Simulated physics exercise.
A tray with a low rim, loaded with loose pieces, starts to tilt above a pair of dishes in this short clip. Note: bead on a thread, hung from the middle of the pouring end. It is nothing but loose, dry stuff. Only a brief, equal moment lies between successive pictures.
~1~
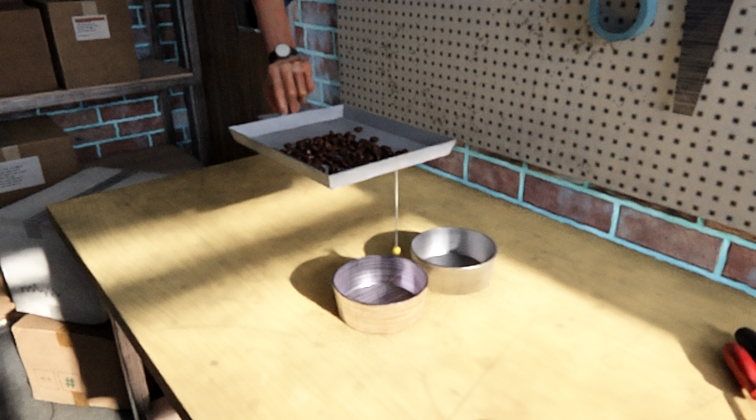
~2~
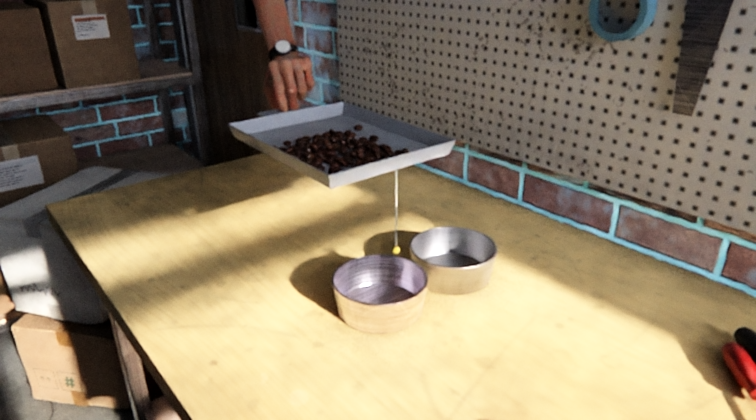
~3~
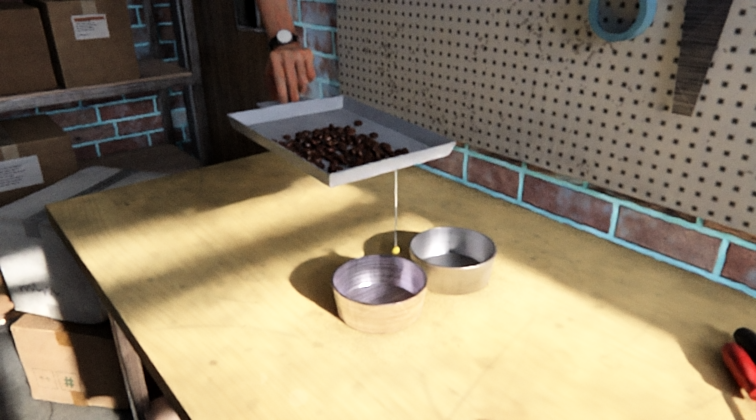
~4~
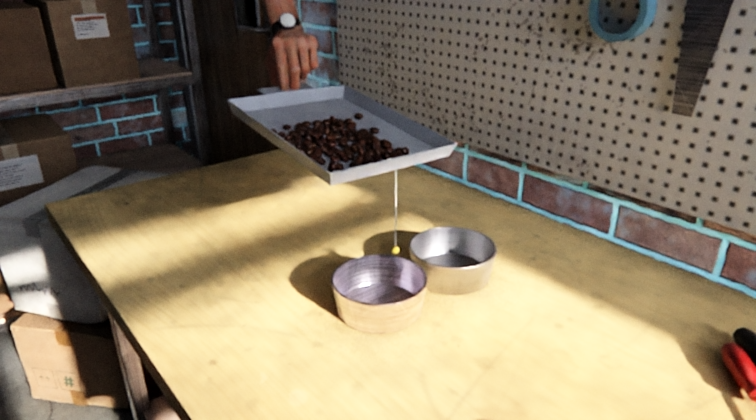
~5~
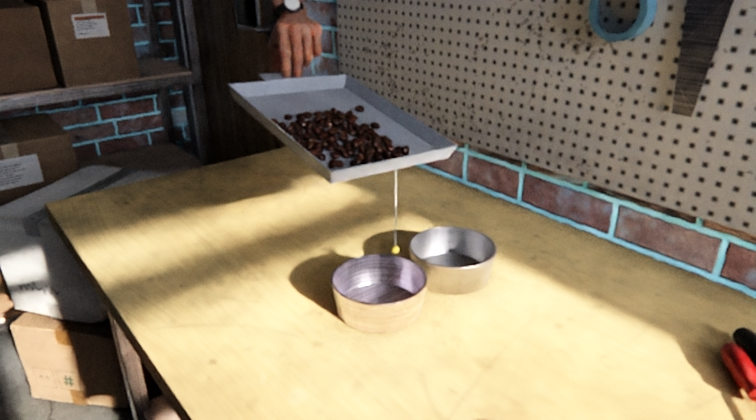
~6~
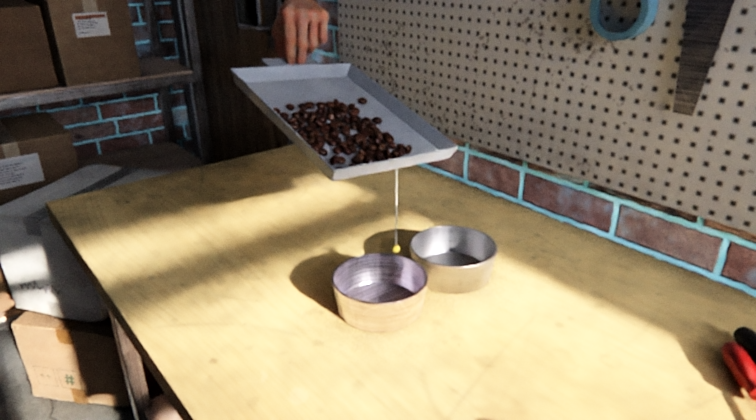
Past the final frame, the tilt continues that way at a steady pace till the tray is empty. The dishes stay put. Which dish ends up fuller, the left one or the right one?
I'd say most of it lands in the right one, honestly.
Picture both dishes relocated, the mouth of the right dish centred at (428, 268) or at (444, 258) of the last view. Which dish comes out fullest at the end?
For the first position it is the one at right; for the second, the one at right.
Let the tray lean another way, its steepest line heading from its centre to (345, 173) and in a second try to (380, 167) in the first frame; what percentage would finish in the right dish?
0 % and 10 %, roughly.
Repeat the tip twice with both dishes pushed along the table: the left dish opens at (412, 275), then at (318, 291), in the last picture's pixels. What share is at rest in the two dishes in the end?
First placement near 90 percent, second near 40 percent.
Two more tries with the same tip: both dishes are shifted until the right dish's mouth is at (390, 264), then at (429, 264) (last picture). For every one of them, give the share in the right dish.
About 20% on the first try and 70% on the second.
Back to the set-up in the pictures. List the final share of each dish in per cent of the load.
Roughly 20 in a hundred end in the left dish and roughly 60 in a hundred in the right dish.
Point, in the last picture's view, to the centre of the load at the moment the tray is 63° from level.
I'd put the middle of the pieces at roughly (404, 152).
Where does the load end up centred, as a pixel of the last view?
Near (446, 277), more or less.
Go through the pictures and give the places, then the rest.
In the first picture, corners of the pouring end at (331, 173) and (450, 139), level; middle of the load at (343, 153), flat chocolate drops; left dish at (411, 311); right dish at (485, 274); bead on its thread at (396, 250).
In the second picture, corners of the pouring end at (330, 172) and (450, 140), level; middle of the load at (342, 151).
In the third picture, corners of the pouring end at (331, 171) and (450, 141), tipped barely, lowest at the right corner; middle of the load at (342, 148).
In the fourth picture, corners of the pouring end at (332, 170) and (451, 143), tipped a little, lowest at the right corner; middle of the load at (343, 143).
In the fifth picture, corners of the pouring end at (333, 168) and (451, 144), tipped a little, lowest at the right corner; middle of the load at (344, 138).
In the sixth picture, corners of the pouring end at (335, 166) and (453, 145), tipped clearly, lowest at the right corner; middle of the load at (346, 132); left dish at (411, 309); right dish at (484, 273).
Soon, tray tipped steeply; nearly all on the tray; a stray few in the air.
A while on, tray tipped past a quarter turn; about a third on the tray; a small part in the left dish; about a third in the right dish; a small part outside both; a small part in the air.
Towards the end, tray tipped past a quarter turn; about a quarter in the left dish; about half in the right dish; about a quarter outside both.
Finally, tray tipped past a quarter turn; about a quarter in the left dish; about half in the right dish; about a quarter outside both.
